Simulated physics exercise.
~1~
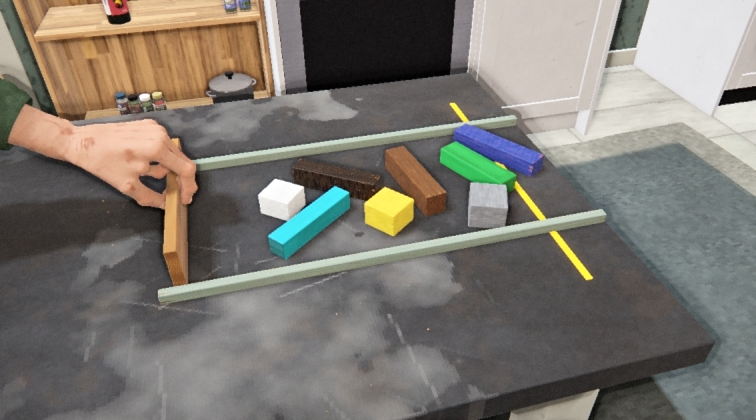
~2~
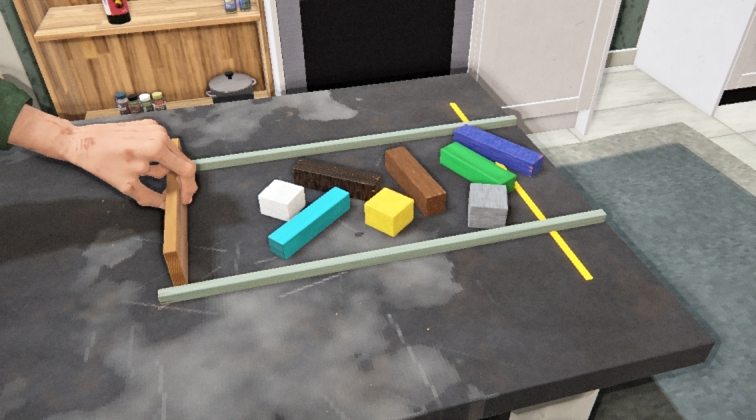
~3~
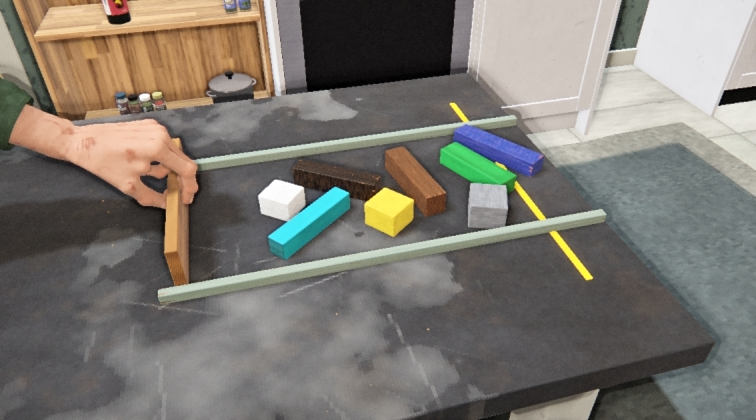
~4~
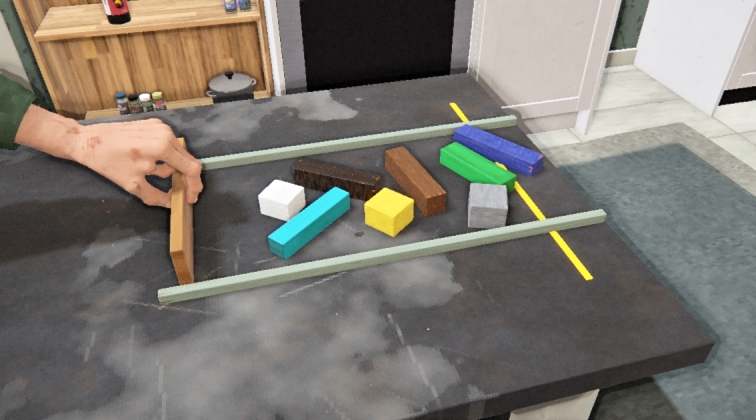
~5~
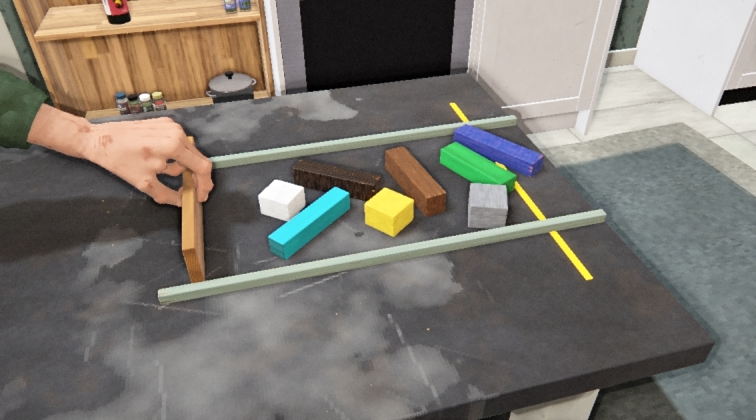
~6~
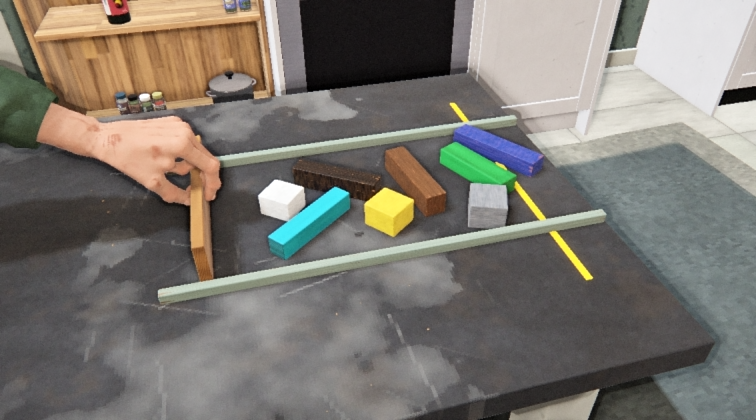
On a dark kitchen counter, a hand sliding an upright wooden board slightly right between two rails, toward motionless coloured blocks.
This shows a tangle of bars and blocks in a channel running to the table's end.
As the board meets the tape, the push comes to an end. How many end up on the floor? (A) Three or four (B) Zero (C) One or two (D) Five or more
Three or four.
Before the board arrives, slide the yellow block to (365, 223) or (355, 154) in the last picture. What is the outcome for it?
Place by place, it stays on; stays on.
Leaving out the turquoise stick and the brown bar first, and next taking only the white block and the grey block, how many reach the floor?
In the first try 2, in the other 2.
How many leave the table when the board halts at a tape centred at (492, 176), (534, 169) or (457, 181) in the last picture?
It would be 3, 7 and 1.
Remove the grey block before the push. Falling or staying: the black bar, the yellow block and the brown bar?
As for the black bar, it is retained; the yellow block is retained; the brown bar is not retained.
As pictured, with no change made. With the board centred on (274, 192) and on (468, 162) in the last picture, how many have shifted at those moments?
First position 2; second position 8.
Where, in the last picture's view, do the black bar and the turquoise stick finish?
Final positions - black bar around (516, 138), turquoise stick around (551, 184).
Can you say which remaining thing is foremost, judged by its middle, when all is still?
It's the yellow block that ends up nearest.
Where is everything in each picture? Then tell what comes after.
In the first frame, blue bar (497, 149); green stick (477, 169); grey block (487, 206); board (177, 207); tape (507, 173).
In the second frame, green stick (477, 169); white block (283, 201).
In the third frame, grey block (487, 206); board (178, 207).
In the fourth frame, blue bar (497, 149); black bar (337, 181).
In the fifth frame, green stick (477, 169); brown bar (414, 180).
In the sixth frame, blue bar (497, 149); green stick (477, 169); grey block (487, 206); board (201, 203); tape (507, 173).
A little later, none off yet; blue bar at rest near (497, 149); green stick at rest near (477, 169); grey block at rest near (487, 206).
When it is over, the number that fall off is three or four; down, brown bar, grey block, green stick and blue bar.
